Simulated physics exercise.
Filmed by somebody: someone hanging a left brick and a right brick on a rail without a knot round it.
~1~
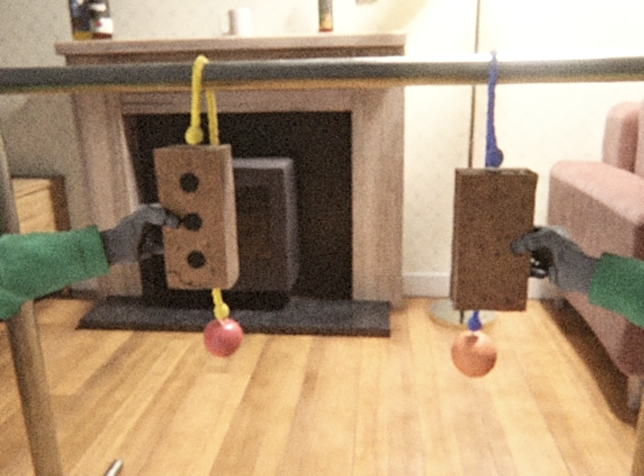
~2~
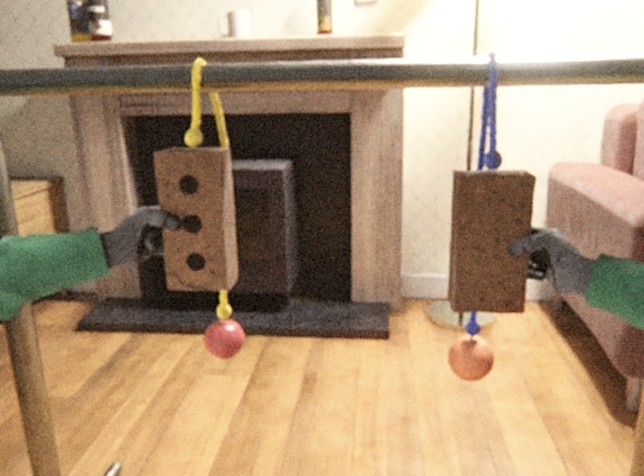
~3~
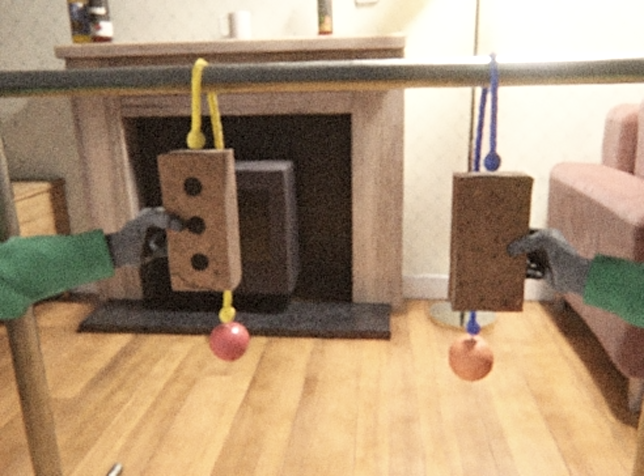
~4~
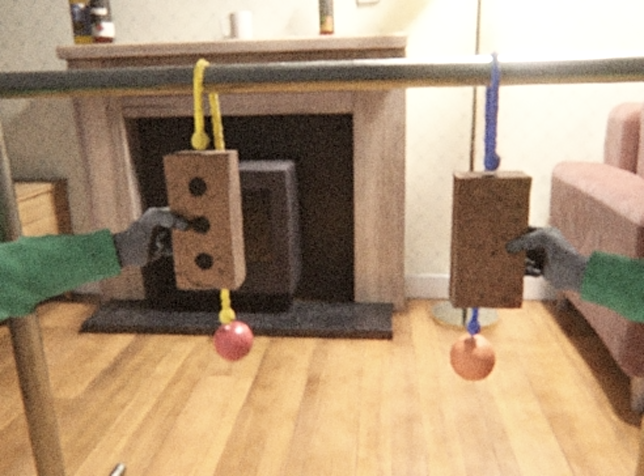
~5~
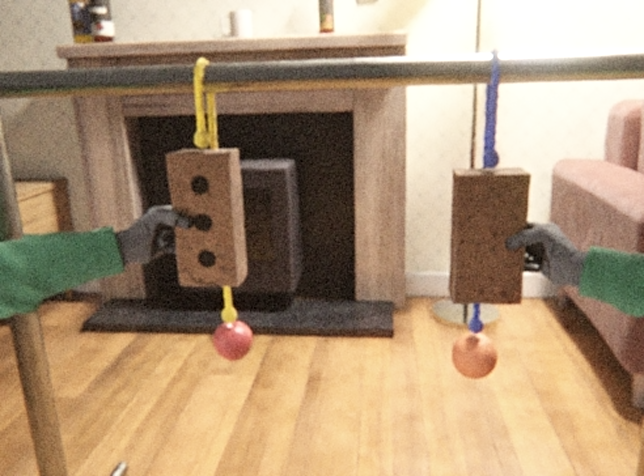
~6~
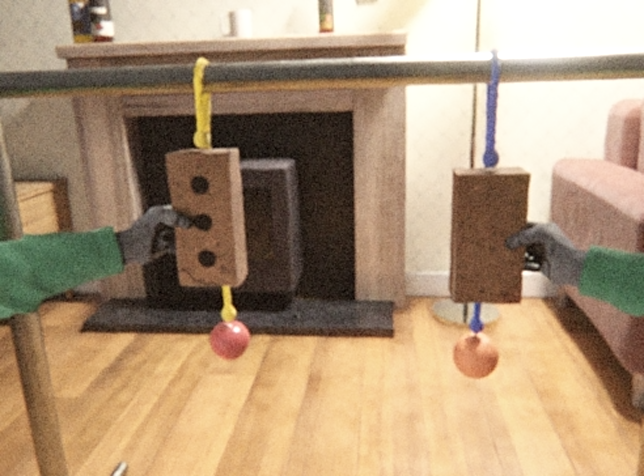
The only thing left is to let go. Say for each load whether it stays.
The left brick does not stay; the right brick does not stay.
Then, 0.54 s later than the last view, left brick on the floor; right brick dropping near (476, 441).
Then, 0.94 s later than the last view, left brick on the floor; right brick on the floor.
Finally, left brick on the floor; right brick on the floor. The left brick drops and the right brick pulls its rope through.
